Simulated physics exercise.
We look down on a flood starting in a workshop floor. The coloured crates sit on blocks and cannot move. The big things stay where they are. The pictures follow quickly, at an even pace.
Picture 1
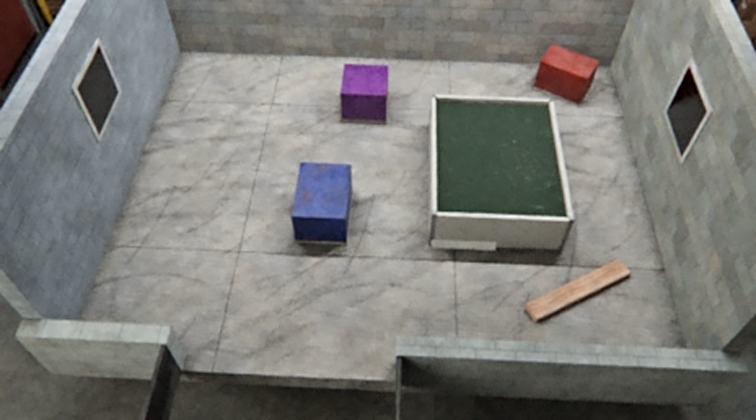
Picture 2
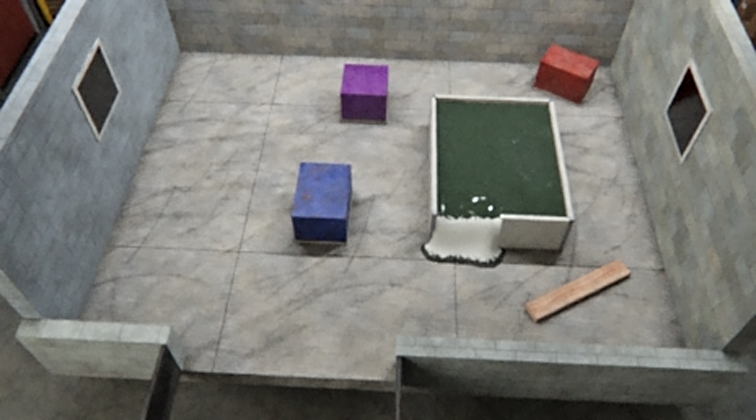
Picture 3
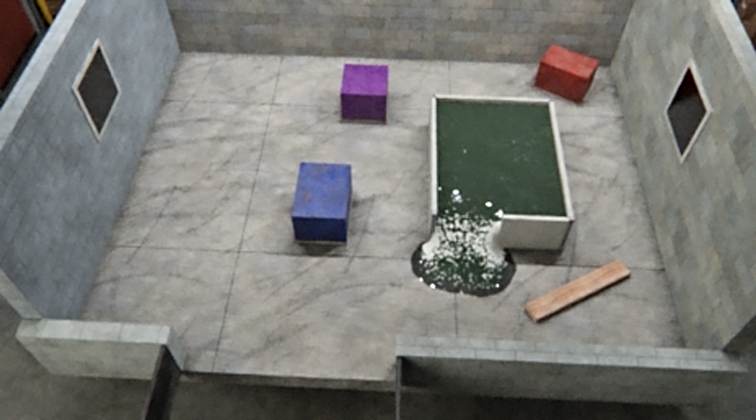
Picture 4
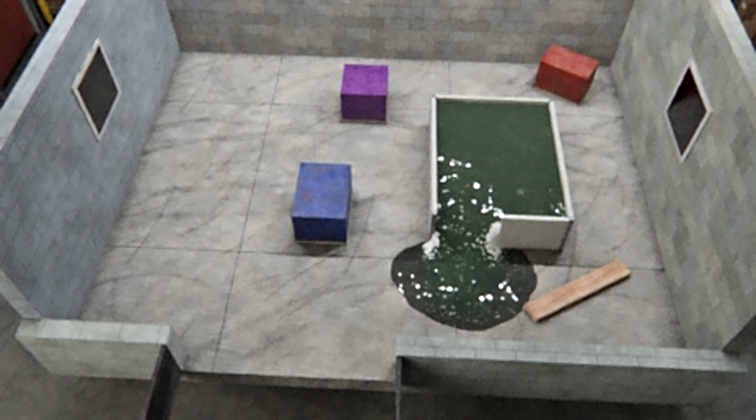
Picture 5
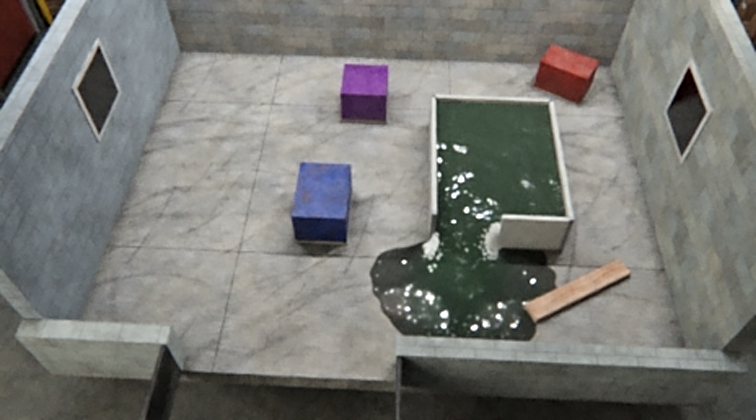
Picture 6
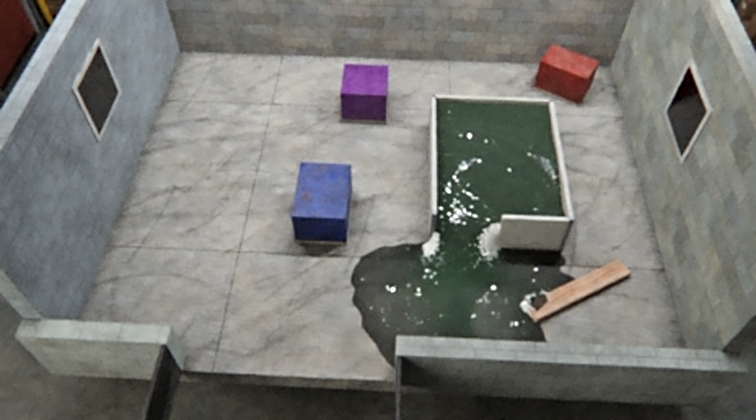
In this clip, dark green water sits still in a pale-walled tank, then pours through a gap in the near wall and spreads across the grey floor, reaching a wooden plank and the low front wall.
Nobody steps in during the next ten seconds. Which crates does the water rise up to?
The red crate gets wet; the blue crate stays dry; the purple crate stays dry.
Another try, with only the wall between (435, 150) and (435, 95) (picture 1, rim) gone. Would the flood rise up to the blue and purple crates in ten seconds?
One by one: The blue one is soaked, the purple one is topped.
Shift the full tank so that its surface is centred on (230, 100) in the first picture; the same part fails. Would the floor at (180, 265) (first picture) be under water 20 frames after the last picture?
At that place: Wet.
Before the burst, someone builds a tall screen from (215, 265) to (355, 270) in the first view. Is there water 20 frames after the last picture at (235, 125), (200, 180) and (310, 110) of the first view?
As listed: Dry, no water, free of water.
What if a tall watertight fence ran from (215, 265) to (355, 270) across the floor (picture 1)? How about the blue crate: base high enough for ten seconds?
In short: Blue stays dry.
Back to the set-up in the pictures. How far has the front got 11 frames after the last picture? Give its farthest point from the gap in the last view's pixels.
I would point to (198, 353).
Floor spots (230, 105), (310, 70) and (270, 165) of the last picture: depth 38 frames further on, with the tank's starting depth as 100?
In that order: 0, 0 and 0 per cent.
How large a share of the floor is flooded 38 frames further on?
Roughly 55 per cent.
A moment on, water covers 15 % of the floor; the red crate not reached, the blue crate not reached, the purple crate not reached.
Next, water covers 20 % of the floor; the red crate not reached, the blue crate not reached, the purple crate not reached.
Then, water covers 30 % of the floor; the red crate not reached, the blue crate not reached, the purple crate not reached.
Later, water covers 55 % of the floor; the red crate water round its plinth, the blue crate water round its plinth, the purple crate not reached.
In the end, water covers 85 % of the floor; the red crate was topped, the blue crate stayed above the water, the purple crate stayed above the water.
